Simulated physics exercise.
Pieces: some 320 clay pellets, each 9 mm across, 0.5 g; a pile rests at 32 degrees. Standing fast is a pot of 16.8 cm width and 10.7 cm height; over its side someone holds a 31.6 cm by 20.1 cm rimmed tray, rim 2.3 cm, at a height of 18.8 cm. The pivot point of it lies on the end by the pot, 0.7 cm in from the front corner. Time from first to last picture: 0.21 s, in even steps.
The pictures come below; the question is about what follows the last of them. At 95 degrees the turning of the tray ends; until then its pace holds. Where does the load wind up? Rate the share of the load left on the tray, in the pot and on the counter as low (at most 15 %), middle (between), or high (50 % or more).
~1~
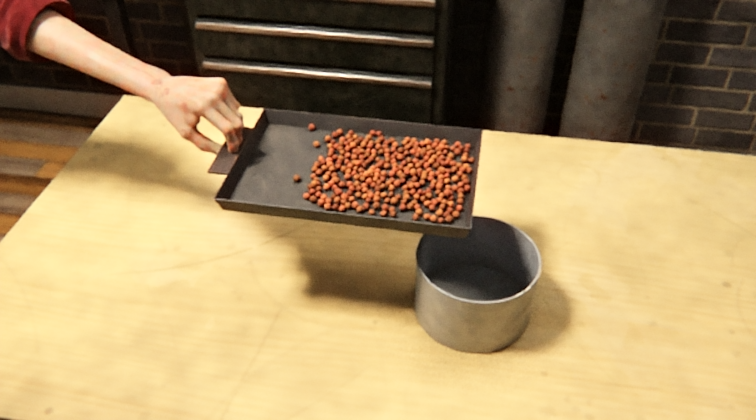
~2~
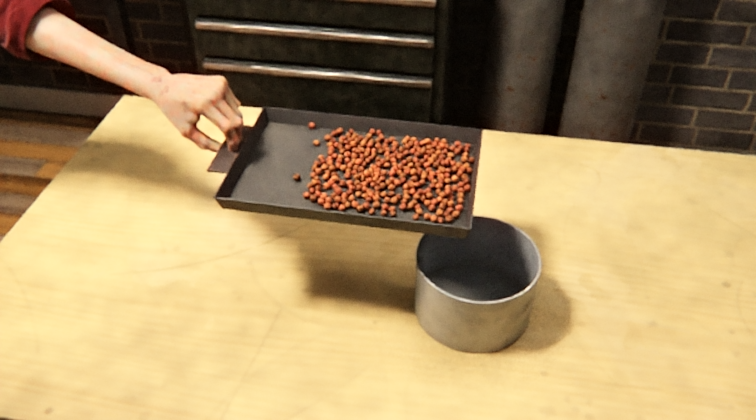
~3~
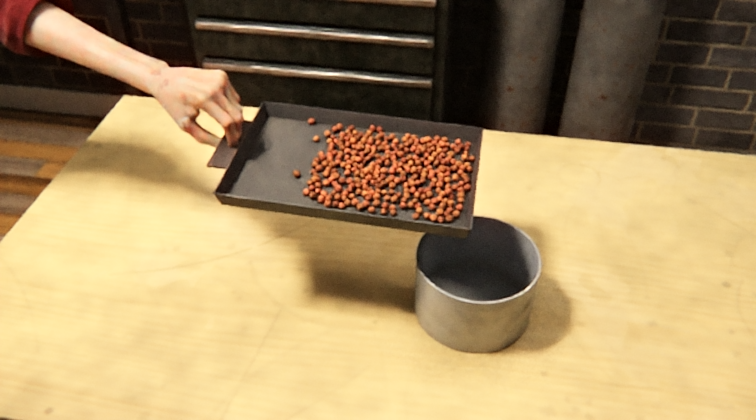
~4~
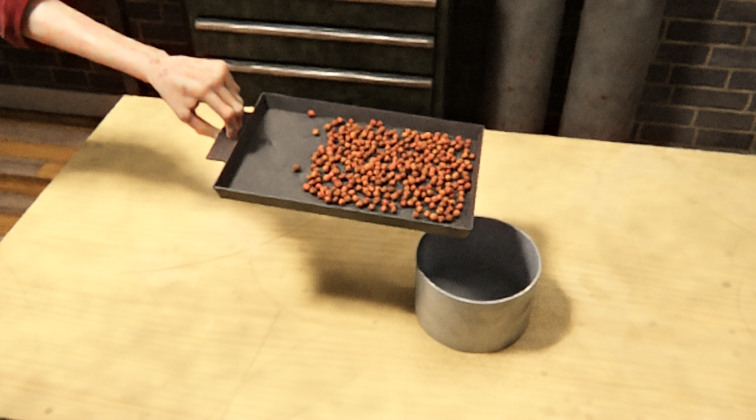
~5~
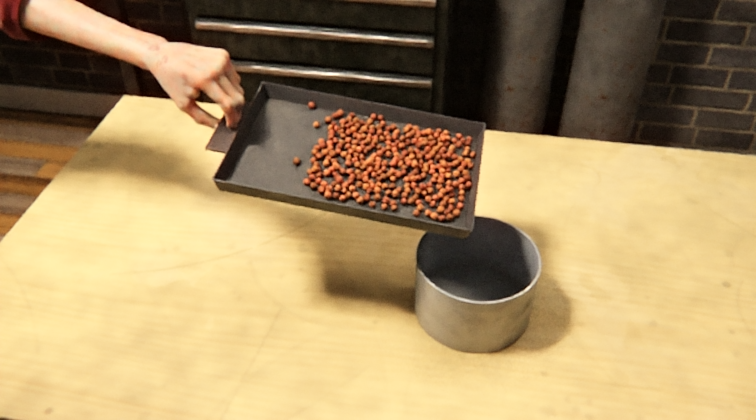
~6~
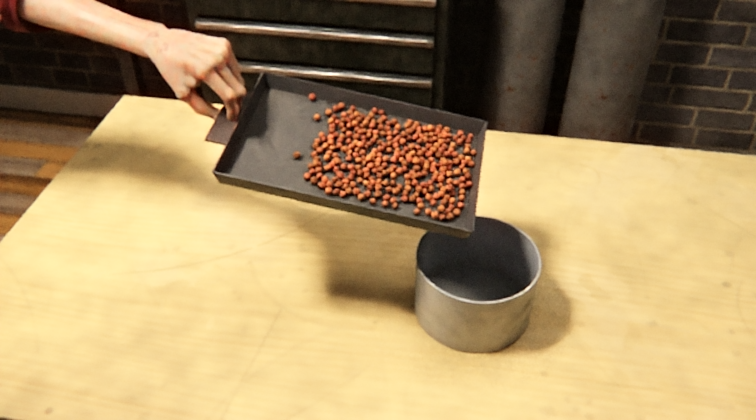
Tray - low, pot - middle, counter - high.
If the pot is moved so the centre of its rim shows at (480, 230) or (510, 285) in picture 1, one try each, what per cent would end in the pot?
Roughly 0 per cent, then 95 per cent.
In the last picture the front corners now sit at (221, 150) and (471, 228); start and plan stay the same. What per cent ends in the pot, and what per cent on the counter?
Pot 30, counter 70.
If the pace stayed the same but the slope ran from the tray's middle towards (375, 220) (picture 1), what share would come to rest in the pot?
I'd estimate about 0 %.
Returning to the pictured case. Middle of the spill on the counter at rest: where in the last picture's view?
The middle of the spill sits at roughly (544, 384).
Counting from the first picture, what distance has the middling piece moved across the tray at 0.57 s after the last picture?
Displacement on the tray: About 5 cm.
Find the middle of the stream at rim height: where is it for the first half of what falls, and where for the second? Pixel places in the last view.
First half close to (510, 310), second half close to (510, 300).
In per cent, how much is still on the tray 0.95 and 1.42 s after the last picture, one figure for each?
Estimates: 100; 5.
Then, 0.57 s after the last picture, tilt 50 degrees; the tray holds 100 %, the pot 0 %.
Then, 0.95 s after the last picture, tilt 77 degrees; the tray holds 100 %, the pot 0 %.
Then, 1.42 s after the last picture, tilt 95 degrees; the tray holds 5 %, the pot 25 %.
In the end, tray 0 %, pot 30 %, counter 70 %.
